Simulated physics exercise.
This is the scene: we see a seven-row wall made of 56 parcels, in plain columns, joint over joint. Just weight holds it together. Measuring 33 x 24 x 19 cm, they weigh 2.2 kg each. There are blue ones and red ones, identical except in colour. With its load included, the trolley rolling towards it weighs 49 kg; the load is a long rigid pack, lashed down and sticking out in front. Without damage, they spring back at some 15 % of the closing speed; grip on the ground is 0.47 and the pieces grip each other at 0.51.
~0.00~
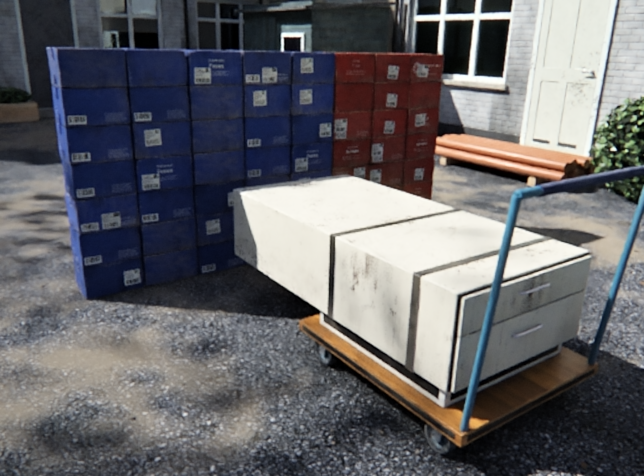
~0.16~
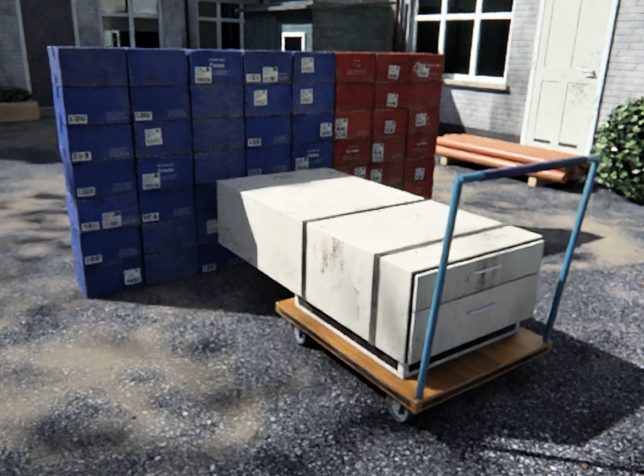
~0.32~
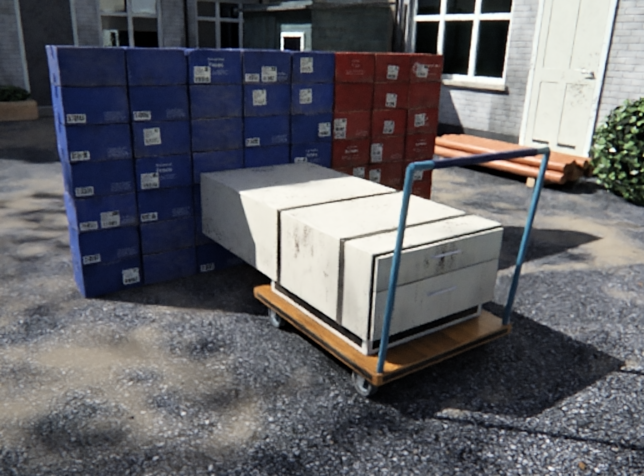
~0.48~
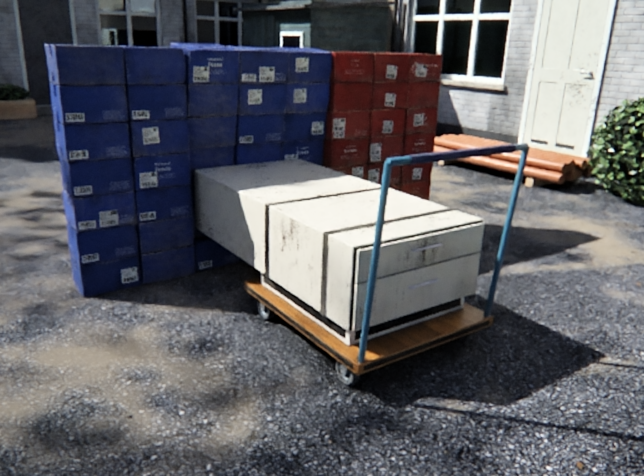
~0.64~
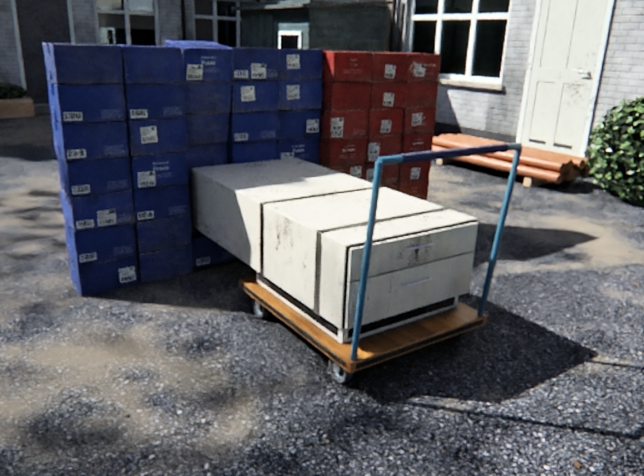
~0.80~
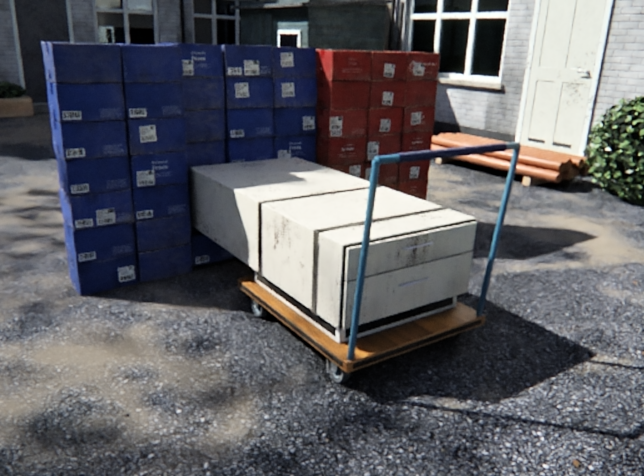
A long white pack strapped to a flat trolley with a blue handle stands before a wall of stacked blue and red boxes in a gravel yard, seen from a fixed, slightly raised viewpoint. Blue boxes fill the left, red the right, with brick buildings, a pale door and orange pipes behind. The trolley rolls leftward and back into the blue boxes, shoving several out of line.
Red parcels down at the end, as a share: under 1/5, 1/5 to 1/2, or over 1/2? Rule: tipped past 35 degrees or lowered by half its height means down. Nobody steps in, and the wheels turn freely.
Under 1/5.
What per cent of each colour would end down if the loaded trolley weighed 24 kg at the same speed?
For blue it's 0, for red it's 0 in a hundred.
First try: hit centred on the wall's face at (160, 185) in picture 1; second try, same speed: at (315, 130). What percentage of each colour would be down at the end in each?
Down by colour - blue: 40%, then 40%; red: 0%, then 30%.
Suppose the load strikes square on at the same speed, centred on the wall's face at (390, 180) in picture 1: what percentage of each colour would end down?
Result - blue: 0 %; red: 90 %.
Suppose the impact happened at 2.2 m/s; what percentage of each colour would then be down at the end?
Share down, in per cent: Blue 60, red 0.
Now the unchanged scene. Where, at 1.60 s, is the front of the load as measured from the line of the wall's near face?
Reading: Approx. 10 cm past the line.
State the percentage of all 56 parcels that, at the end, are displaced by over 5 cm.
30 percent.
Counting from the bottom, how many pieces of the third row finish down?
3 in total.
By 1.24 s, load 11 cm past the wall's line, stopped; none of the 21 red parcels down (2 of 56 in all colours); top red parcel unmoved; top blue parcel tilted 27°, 9 cm lower.
By 1.60 s, load 11 cm past the wall's line, stopped; none of the 21 red parcels down (18 of 56 in all colours); top red parcel unmoved; top blue parcel tilted 74°, 80 cm lower.
When it is over (2.6 s), load 11 cm past the wall's line, stopped; none of the 21 red parcels down (18 of 56 in all colours); top red parcel unmoved; top blue parcel on its side. That is 0 per cent. In pixels of the last frame, middles, top red parcel near (342, 65), top blue parcel near (175, 186).
